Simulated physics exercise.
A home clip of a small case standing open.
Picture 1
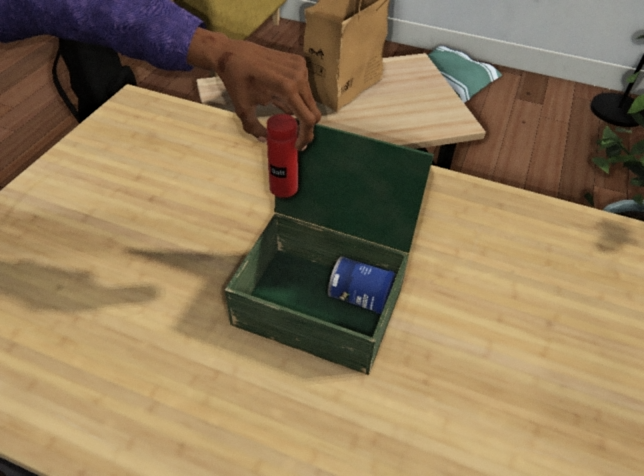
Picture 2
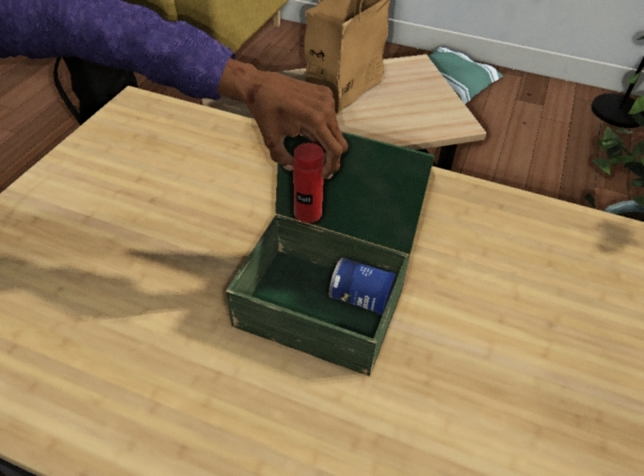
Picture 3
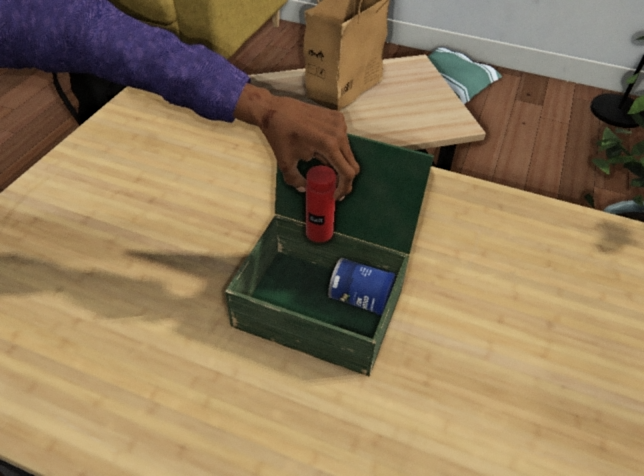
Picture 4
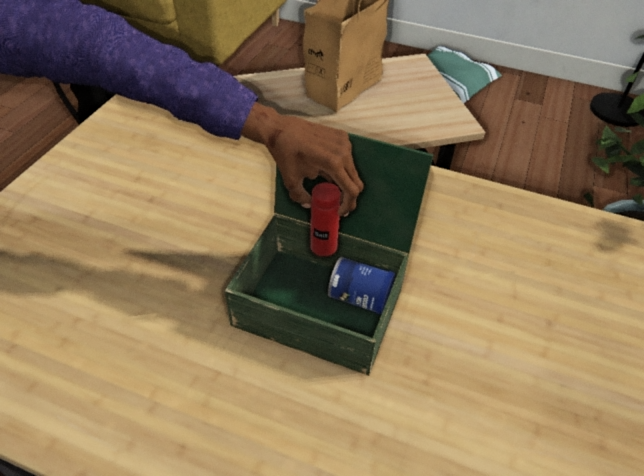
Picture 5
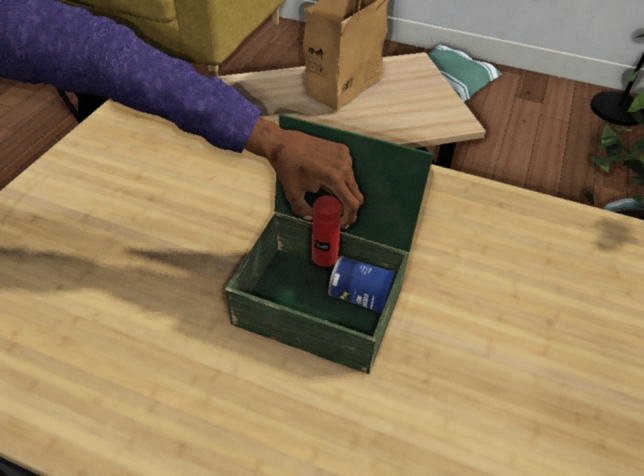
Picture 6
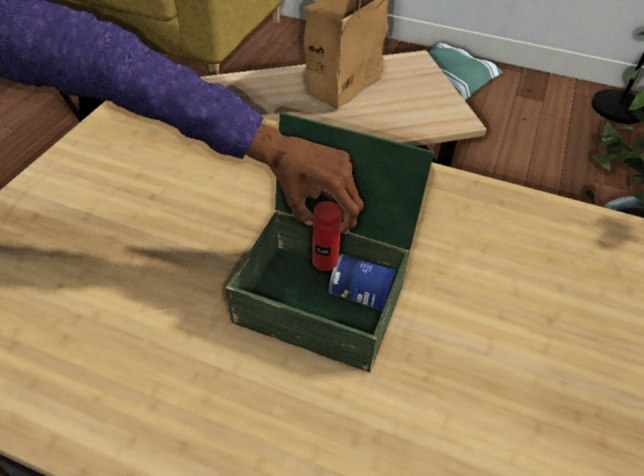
A hand lowers a red shaker into an open green case beside a blue tin.
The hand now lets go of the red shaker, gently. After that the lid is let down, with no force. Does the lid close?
As it turns out, it shuts flat.
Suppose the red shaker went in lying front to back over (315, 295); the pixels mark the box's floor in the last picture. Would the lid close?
Then it shuts flat.
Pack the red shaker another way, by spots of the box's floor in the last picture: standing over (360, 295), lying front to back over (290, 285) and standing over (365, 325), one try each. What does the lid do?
First try: It stays ajar; second try: It sits on the rim; third try: It will not close.
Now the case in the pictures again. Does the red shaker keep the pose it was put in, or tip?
It ends up tilted.
Then, 1.00 s on from there, lid starting down; red shaker on its side near (296, 303).
Then, 1.70 s on from there, lid 46° above the rim; red shaker on its side near (296, 303).
In the end, lid shut; toppled in the box, red shaker; blue tin unmoved. At the end, from the last picture's camera, red shaker near (296, 303).
